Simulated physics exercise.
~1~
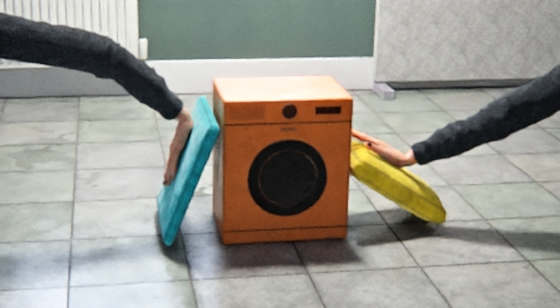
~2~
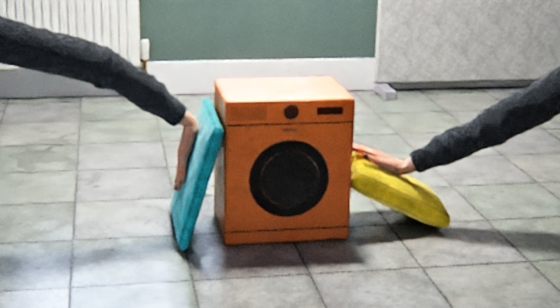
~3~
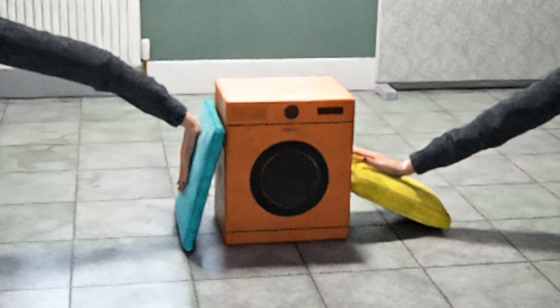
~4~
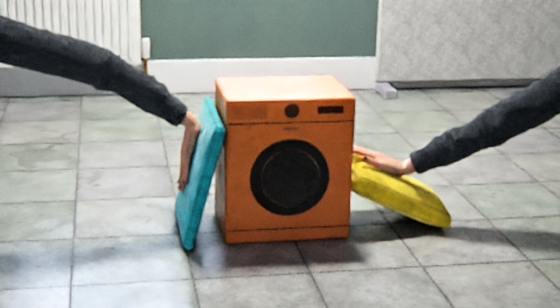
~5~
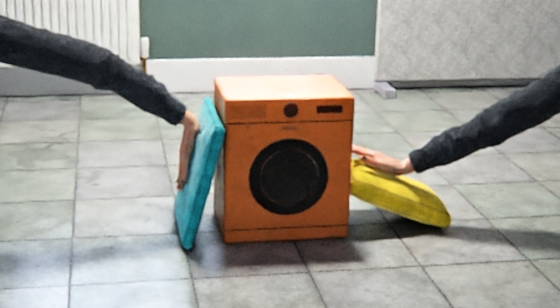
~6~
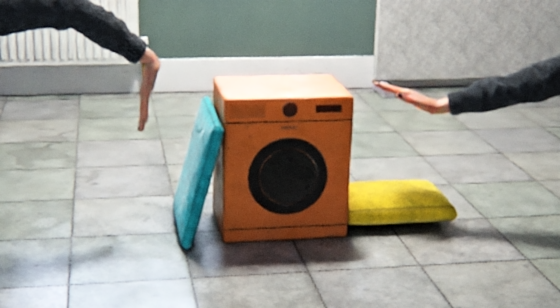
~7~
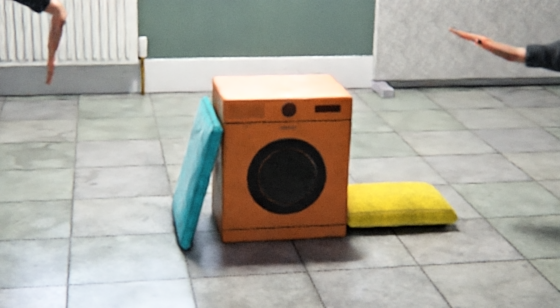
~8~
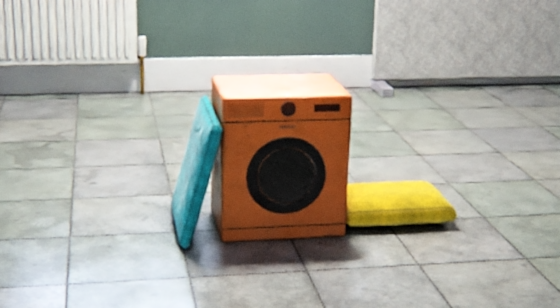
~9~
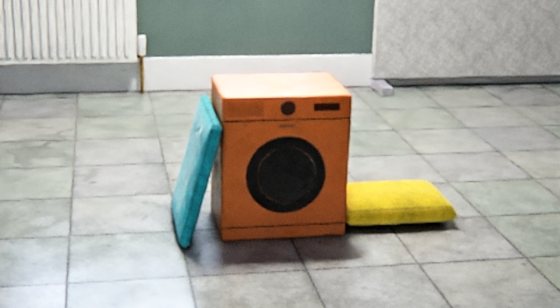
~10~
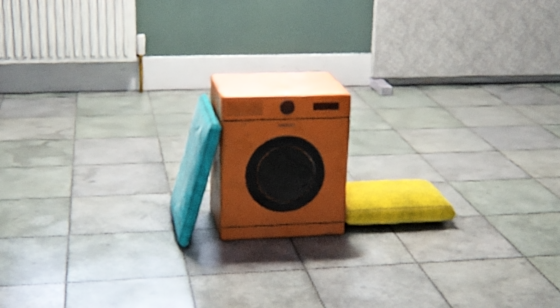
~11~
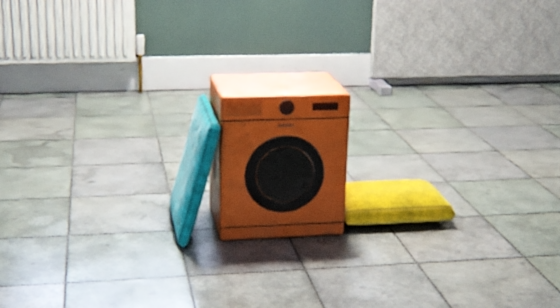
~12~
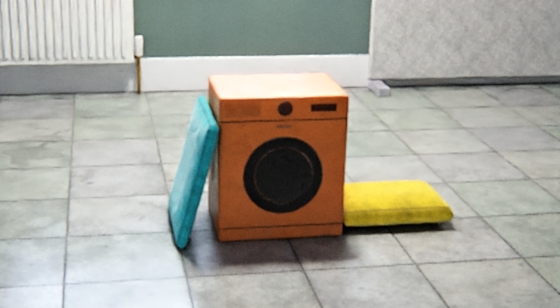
Hands letting go of a turquoise pad and yellow bag beside an orange machine, the bag slumping flat, the pad staying propped.
